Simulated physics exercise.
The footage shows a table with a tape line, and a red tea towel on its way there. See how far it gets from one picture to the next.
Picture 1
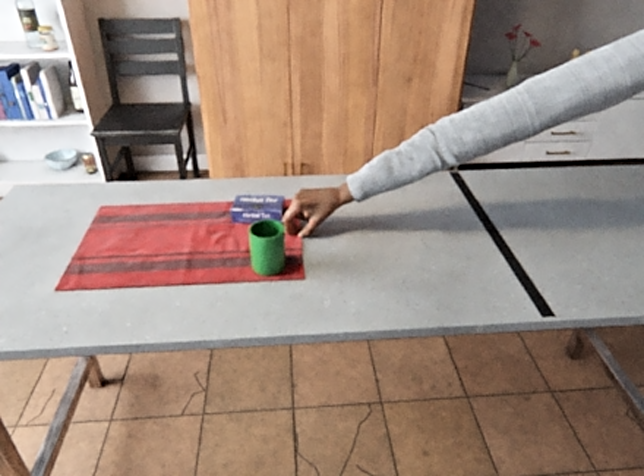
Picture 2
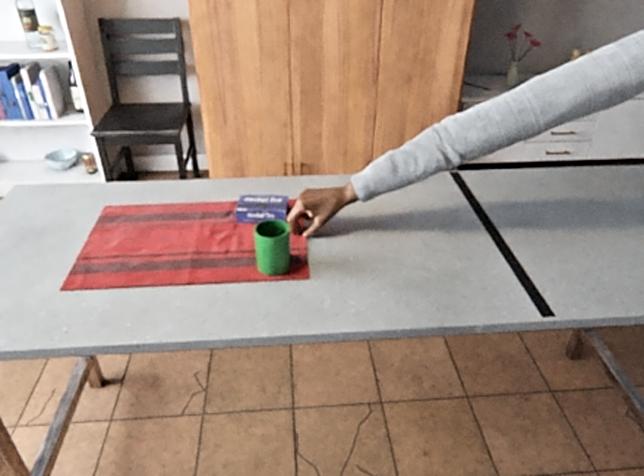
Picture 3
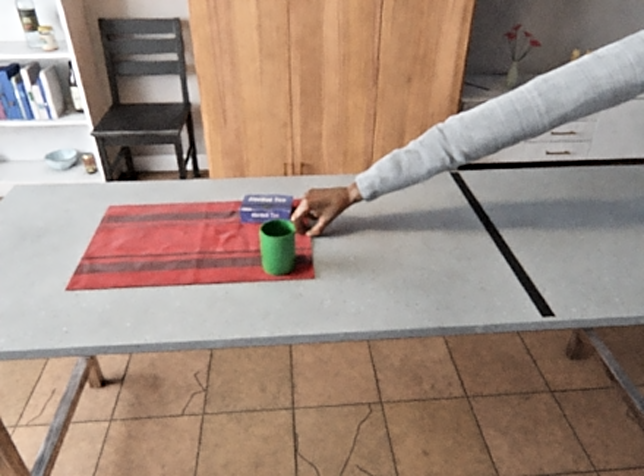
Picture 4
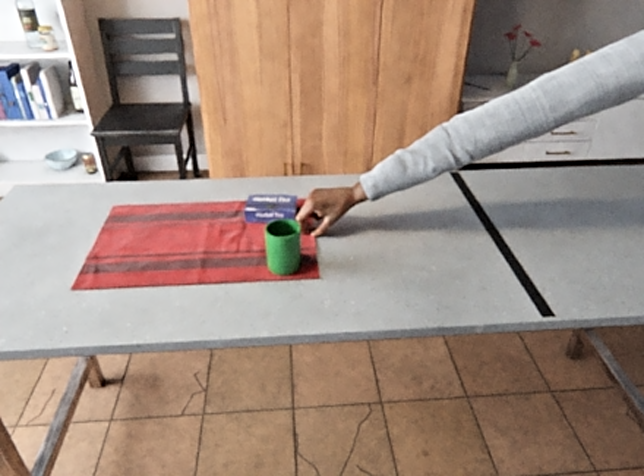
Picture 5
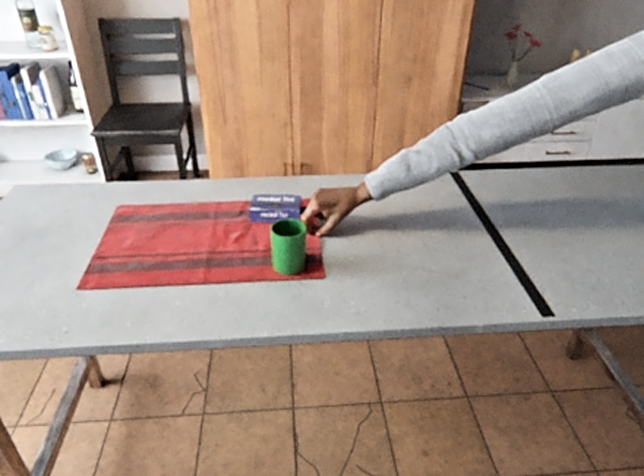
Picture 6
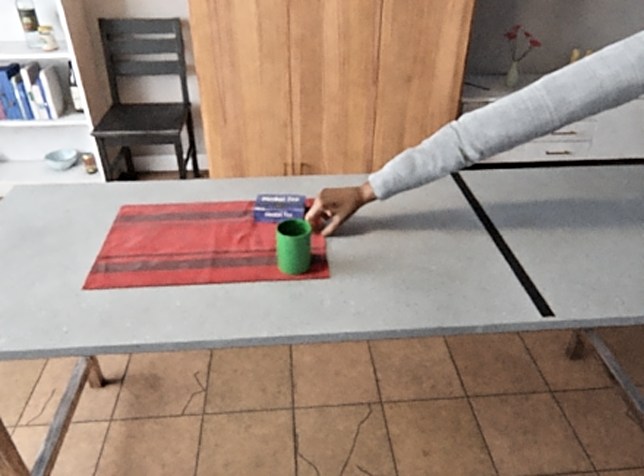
A hand at the end of a grey-sleeved arm, reaching in from the right, draws a red tea towel with dark stripes slowly a short way rightward across a grey table. The green mug and blue packet near the towel's right end ride along with it. The steady, slightly raised view shows black tape across the table's right side, a dark chair and wooden cupboard behind, and tiled floor below.
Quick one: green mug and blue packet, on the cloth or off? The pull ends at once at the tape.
Green mug - on. Blue packet - on.
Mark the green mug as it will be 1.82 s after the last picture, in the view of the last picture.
Somewhere around (480, 239), I reckon.
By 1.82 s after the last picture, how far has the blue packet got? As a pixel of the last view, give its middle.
About (434, 203).
Then, 1.82 s on from there, hem at the tape; green mug on the cloth near (480, 239); blue packet on the cloth near (434, 203).
Then, 1.93 s on from there, hem at the tape; green mug on the cloth near (488, 239); blue packet on the cloth near (440, 202).
In the end, hem at the tape; green mug on the cloth near (487, 239); blue packet on the cloth near (440, 202). The green mug stays on the cloth and the blue packet remains aboard.
